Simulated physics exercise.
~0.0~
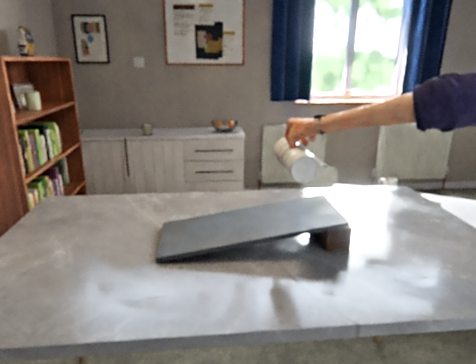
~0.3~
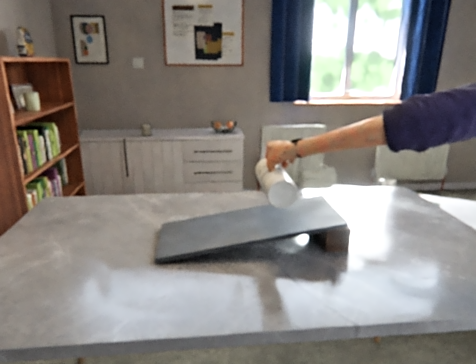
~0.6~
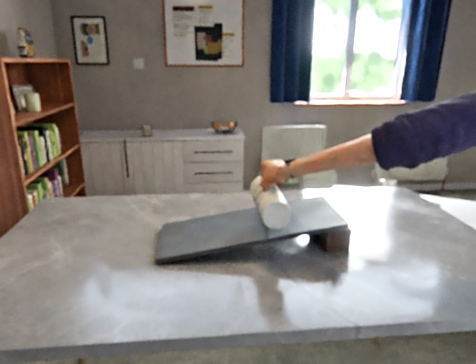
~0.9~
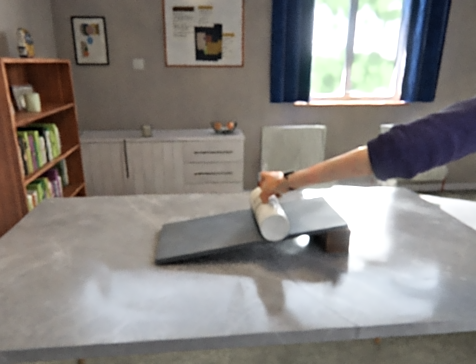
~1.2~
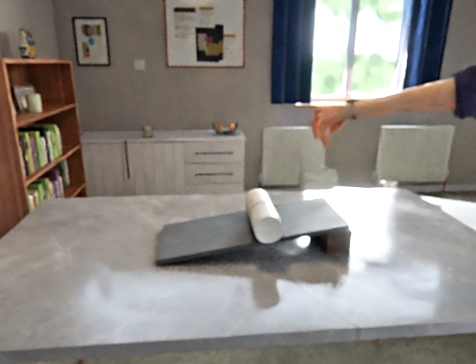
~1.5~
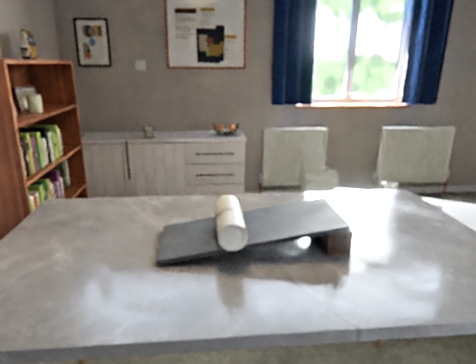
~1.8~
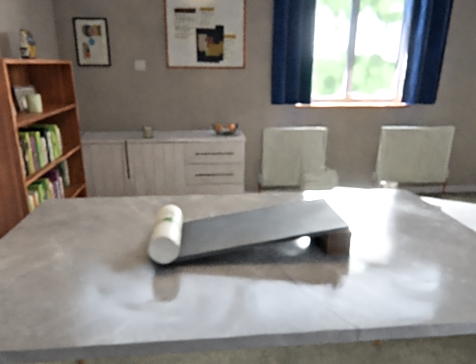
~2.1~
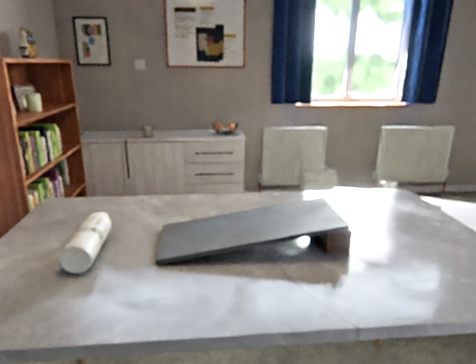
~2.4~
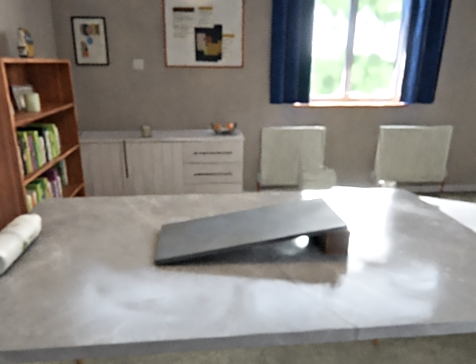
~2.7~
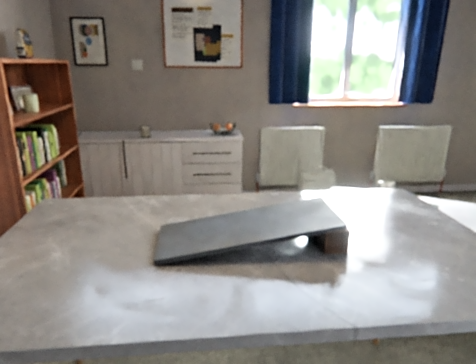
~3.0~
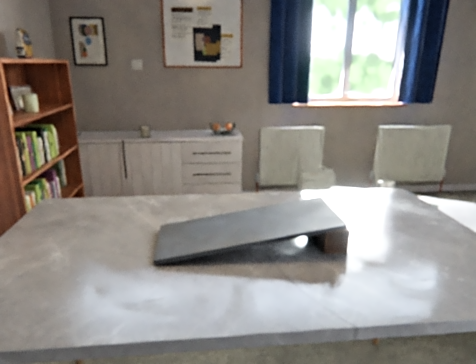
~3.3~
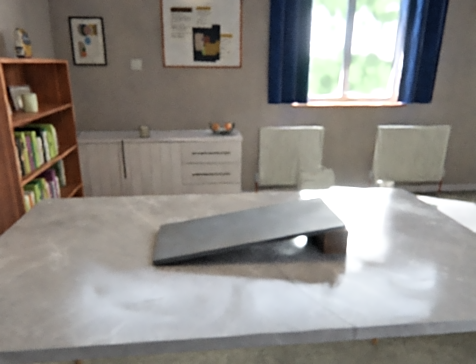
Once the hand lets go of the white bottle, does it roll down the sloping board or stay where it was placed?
The white bottle rolls down the board to the left, then carries on across the tabletop and out of view.
